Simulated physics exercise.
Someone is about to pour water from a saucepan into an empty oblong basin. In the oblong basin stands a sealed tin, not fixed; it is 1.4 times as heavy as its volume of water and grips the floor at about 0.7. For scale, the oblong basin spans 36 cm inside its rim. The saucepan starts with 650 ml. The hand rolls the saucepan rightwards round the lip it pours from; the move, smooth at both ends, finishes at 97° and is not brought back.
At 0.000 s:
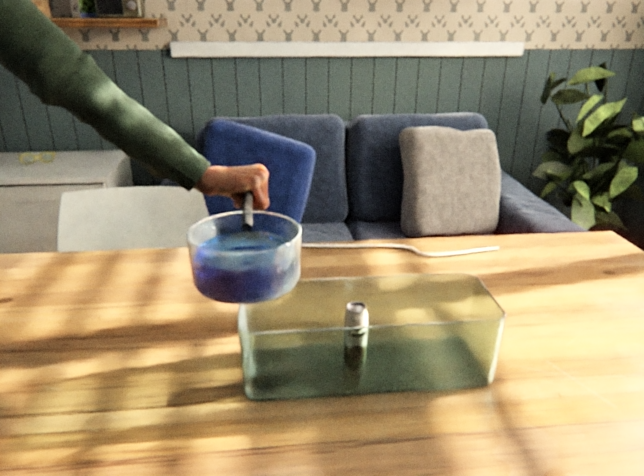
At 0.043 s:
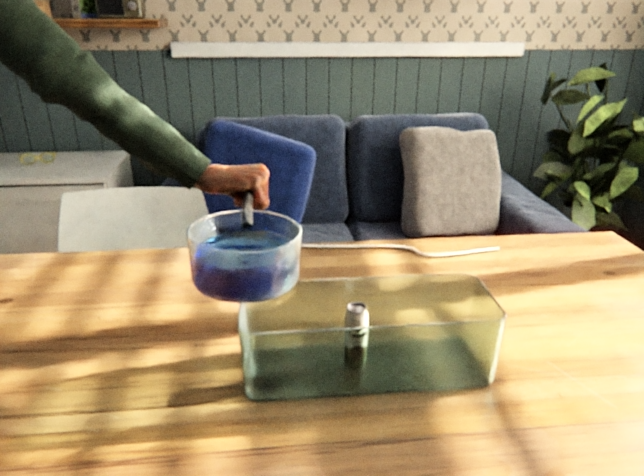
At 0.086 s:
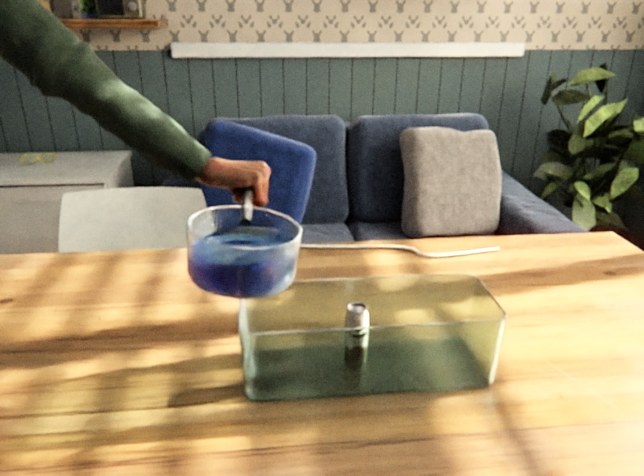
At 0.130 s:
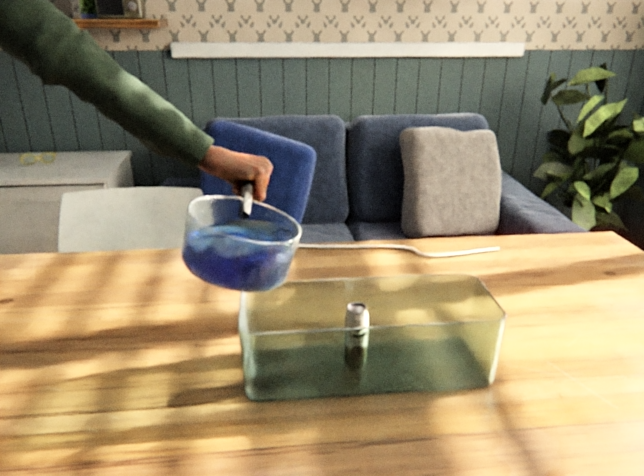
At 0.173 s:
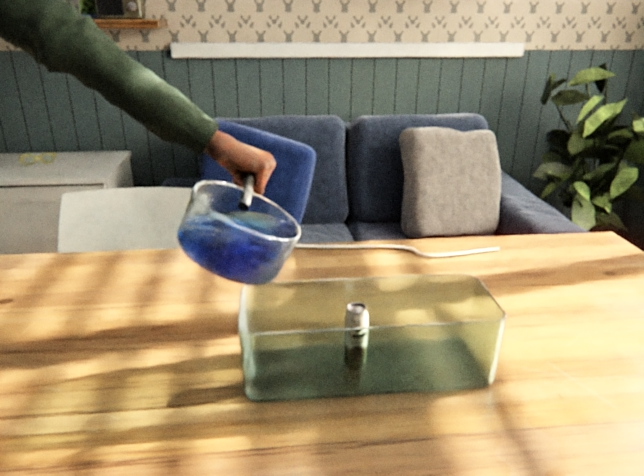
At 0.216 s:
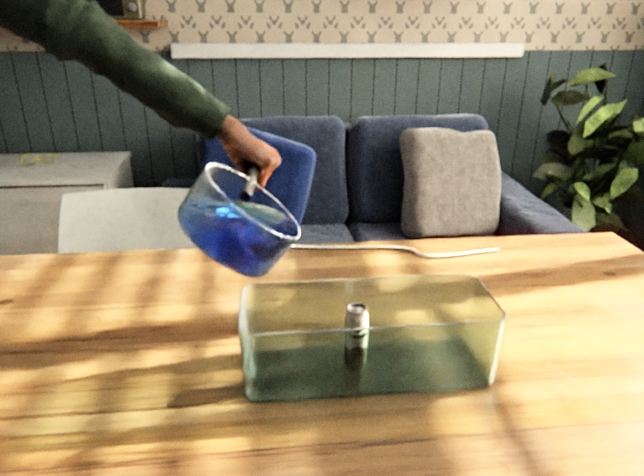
In a sunlit living room, a hand holds a glass saucepan of blue liquid above a wooden table, beside a clear oblong basin with a tin inside, then smoothly tilts the pan rightwards, its left side rising.
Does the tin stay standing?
It stays up.
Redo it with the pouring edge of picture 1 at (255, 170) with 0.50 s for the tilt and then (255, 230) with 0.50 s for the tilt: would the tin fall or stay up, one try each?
First it stays up; then it goes over.
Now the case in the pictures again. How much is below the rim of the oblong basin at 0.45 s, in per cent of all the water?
About 3 per cent.
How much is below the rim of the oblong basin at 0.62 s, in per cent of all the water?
Some 74 per cent.
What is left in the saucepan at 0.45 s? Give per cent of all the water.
Near 46 in a hundred.
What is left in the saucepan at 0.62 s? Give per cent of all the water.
About 7 per cent.
Then, 0.45 s in, the tilt is 95° and 45 per cent is still to pour; the tin stands where it began.
Then, 0.62 s in, the tilt is 97° and 7 per cent is still to pour; the tin stands where it began.
Then, 0.80 s in, the tilt is 97° and 2 per cent is still to pour; the tin stands where it began.
Then, 1.00 s in, the tilt is 97° and 1 per cent is still to pour; the tin stands where it began.
Finally, the tin stands where it began.
